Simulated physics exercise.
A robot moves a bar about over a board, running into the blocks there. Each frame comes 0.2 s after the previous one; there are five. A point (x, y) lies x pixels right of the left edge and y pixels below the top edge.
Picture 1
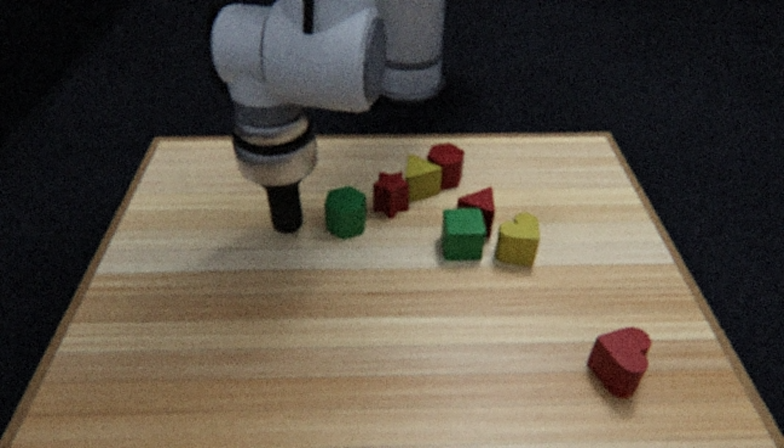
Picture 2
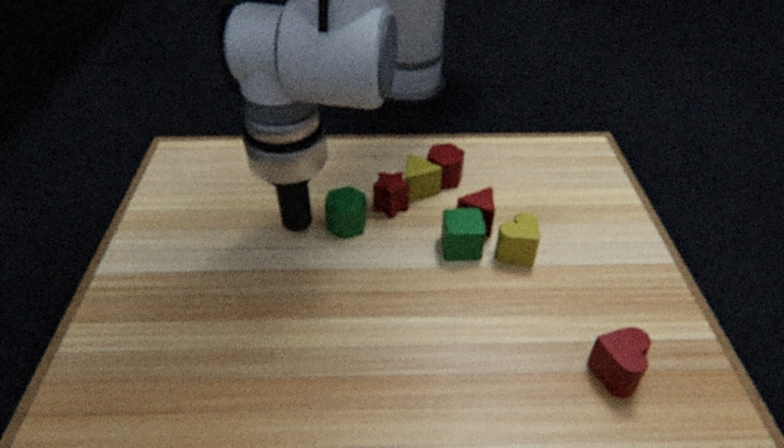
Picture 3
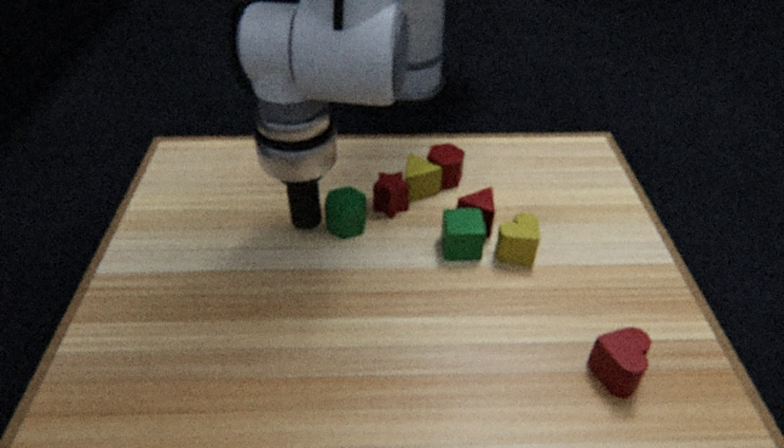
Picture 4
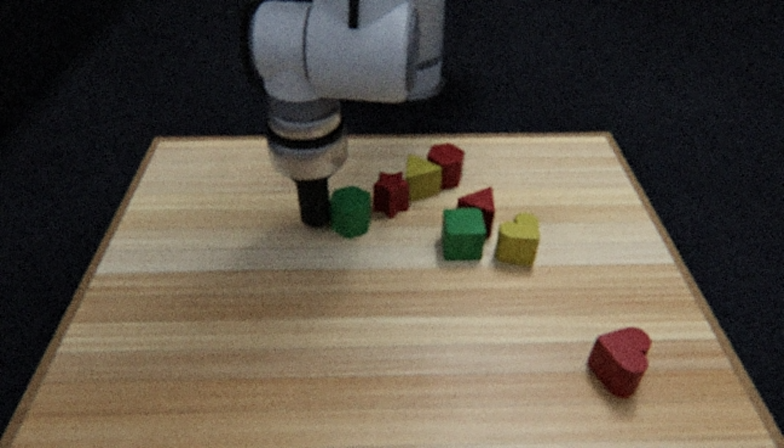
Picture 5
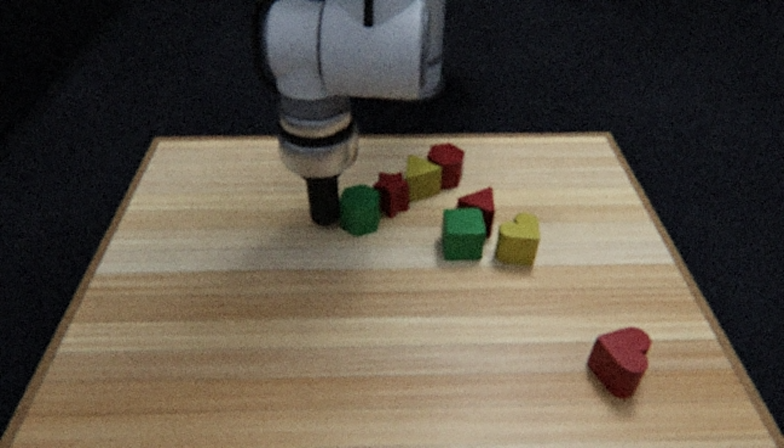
A robot arm holding a dark bar upright moves slowly to the right across a wooden board scattered with red, green and yellow blocks. The bar closes the small gap to the green hexagon, then nudges it a short way right, toward the red star block, while the other blocks stay still.
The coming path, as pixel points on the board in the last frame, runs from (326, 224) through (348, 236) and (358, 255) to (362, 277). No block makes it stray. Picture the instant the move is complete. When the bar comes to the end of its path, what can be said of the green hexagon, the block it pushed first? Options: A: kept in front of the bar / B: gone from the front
I'll go with B - gone from the front.
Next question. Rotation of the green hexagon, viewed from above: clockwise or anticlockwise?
My answer: Anticlockwise.
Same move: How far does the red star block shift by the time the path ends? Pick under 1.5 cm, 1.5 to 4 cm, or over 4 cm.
Below 1.5 cm.
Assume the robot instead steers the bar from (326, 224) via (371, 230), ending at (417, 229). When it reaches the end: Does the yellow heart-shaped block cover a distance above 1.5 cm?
I believe not.
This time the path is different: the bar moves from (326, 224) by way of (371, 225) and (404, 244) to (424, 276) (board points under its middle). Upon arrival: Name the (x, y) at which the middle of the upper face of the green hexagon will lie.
My estimate: (426, 195).
On the path given first. Halfway along, bar (355, 237); green hexagon (379, 199), turned 45° anticlockwise; red star block (393, 179).
At the end, bar (361, 269); green hexagon (379, 199), turned 45° anticlockwise; red star block (393, 179).
